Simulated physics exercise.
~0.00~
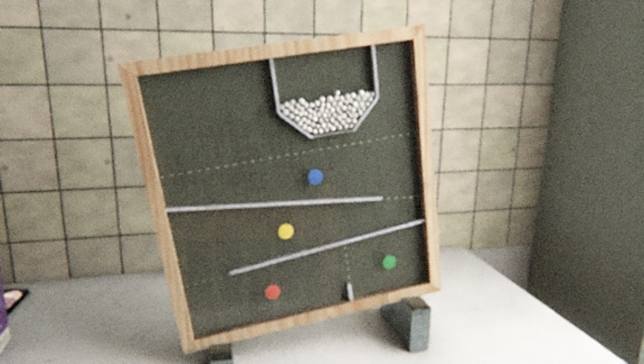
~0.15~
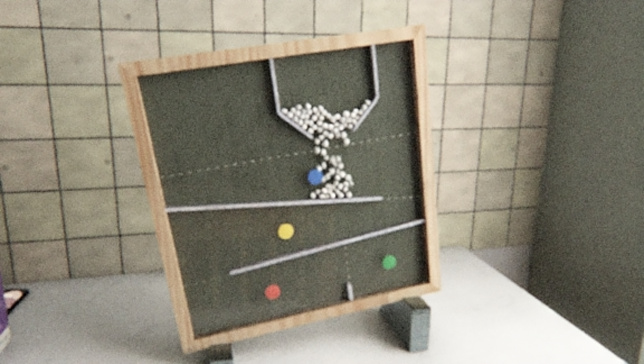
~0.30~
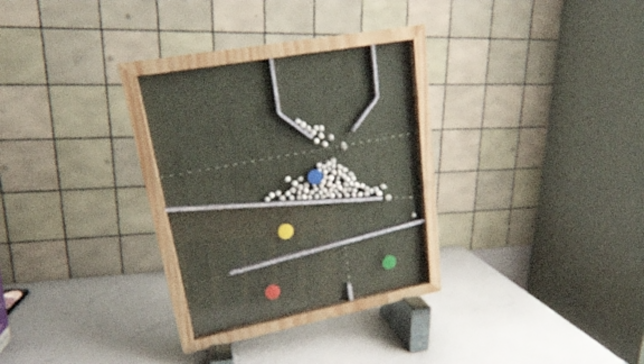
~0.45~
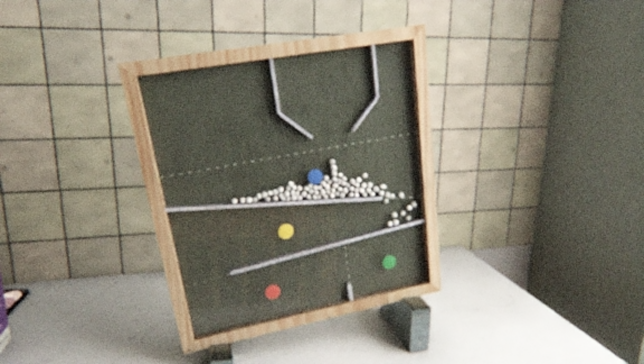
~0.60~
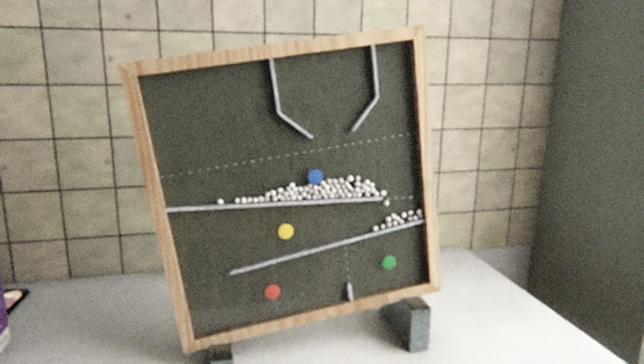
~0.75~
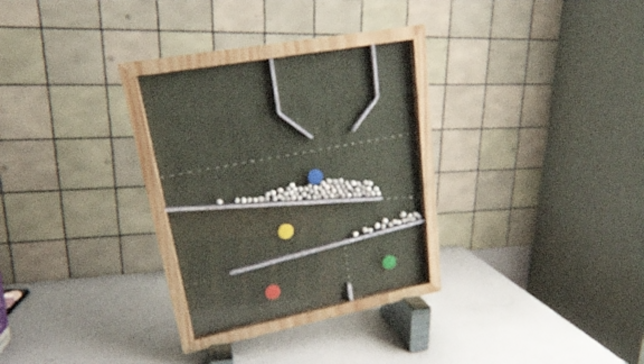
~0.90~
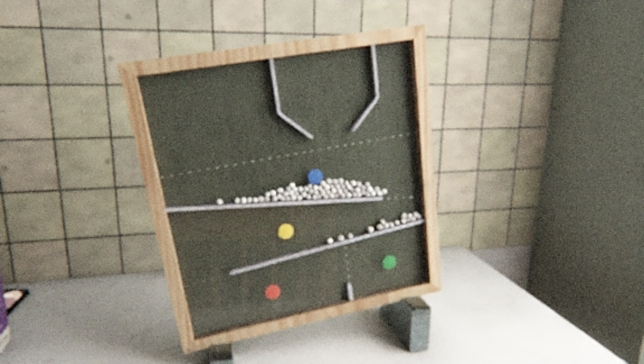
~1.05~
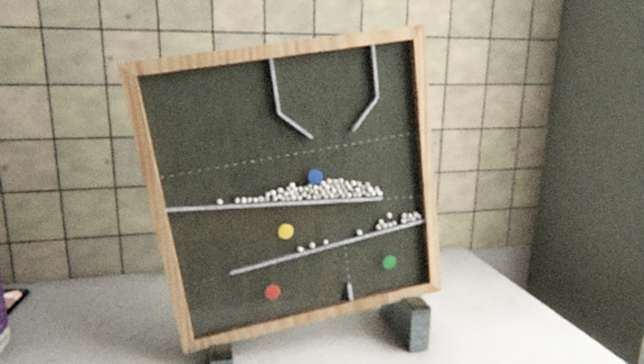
Small round white pills sit heaped in a grey hopper at the top of a wood-framed, dark upright box, seen from the front, slightly turned, on a pale counter before a tiled wall. Blue, yellow, red and green stickers mark its sections, with two grey ramps crossing below. The hopper's bottom opens and the pills pour past the blue sticker, piling on the upper ramp. The pile spreads sideways, and some spill off its right end onto the lower ramp. A few roll slowly down leftward, while most stay heaped beside the blue sticker.
